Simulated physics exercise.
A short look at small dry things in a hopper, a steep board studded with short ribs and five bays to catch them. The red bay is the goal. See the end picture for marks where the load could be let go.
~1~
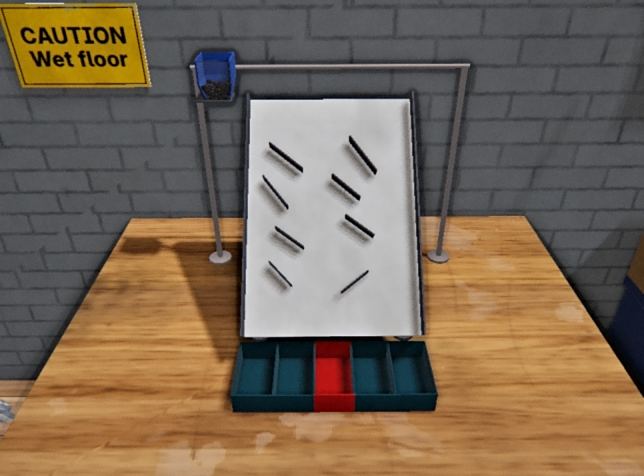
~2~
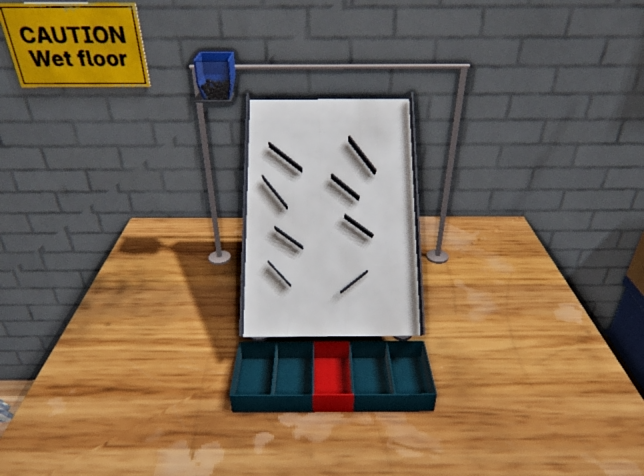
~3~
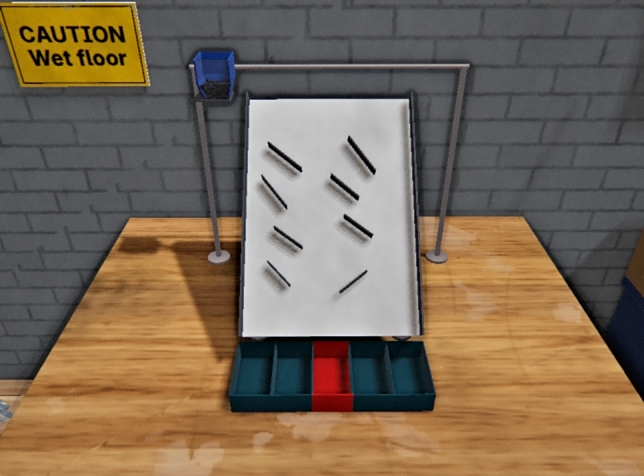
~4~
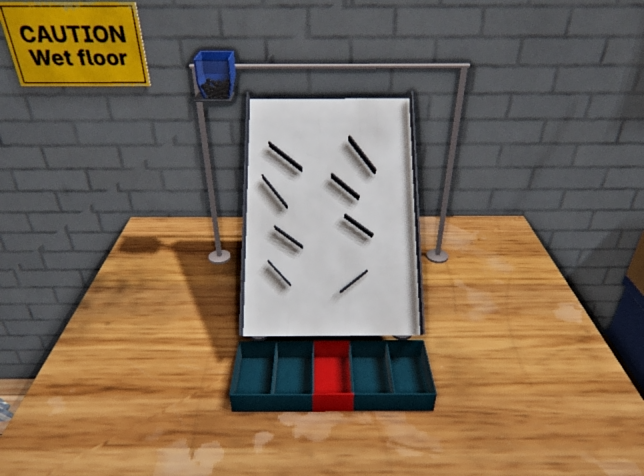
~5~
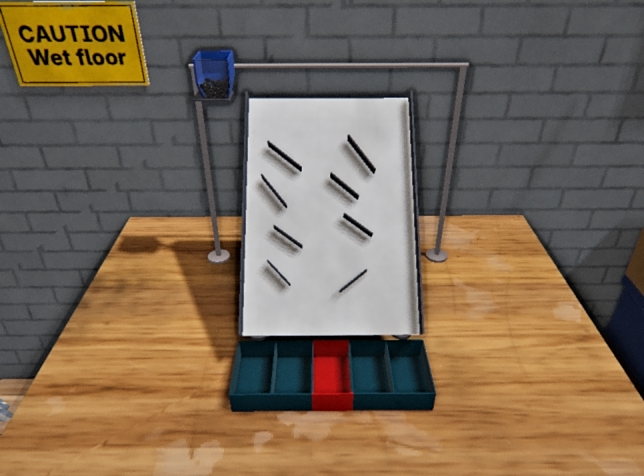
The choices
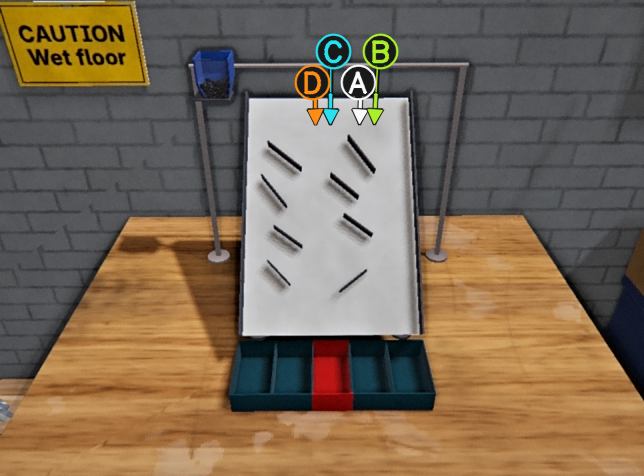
A white ribbed board stands still above five bays, beside a small blue hopper.
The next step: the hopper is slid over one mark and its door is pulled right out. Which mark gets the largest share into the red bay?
I would pick mark D.
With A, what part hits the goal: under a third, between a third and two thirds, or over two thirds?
It is under a third.
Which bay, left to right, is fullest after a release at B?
The fifth.
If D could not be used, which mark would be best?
C it is.
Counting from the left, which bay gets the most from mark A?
The fifth from the left.
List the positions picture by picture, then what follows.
The first picture shows hopper (219, 92), black beans, door shut.
The second picture shows ribs (268, 142) to (302, 168), (349, 136) to (376, 170), (262, 175) to (287, 205).
The third picture shows ribs (331, 174) to (359, 197), (274, 226) to (302, 246), (344, 214) to (373, 235).
The fourth picture shows ribs (268, 260) to (290, 284), (341, 291) to (368, 270).
The fifth picture shows red bay (333, 401), number 3 of 5 from the left.
On the marked copy, mark A meets the board at (359, 118); mark B meets the board at (374, 118); mark C meets the board at (330, 118); mark D meets the board at (315, 118).
With A, just a few in the red bay, the larger part in other bays, just a few held on the board, about a tenth outside the box.
With B, not one piece in the red bay, almost all in other bays, just a few outside the box.
With C, roughly a third in the red bay, roughly half in other bays, about a tenth held on the board, about a tenth outside the box.
With D, roughly half in the red bay, roughly a quarter in other bays, about a tenth held on the board, about a tenth outside the box.
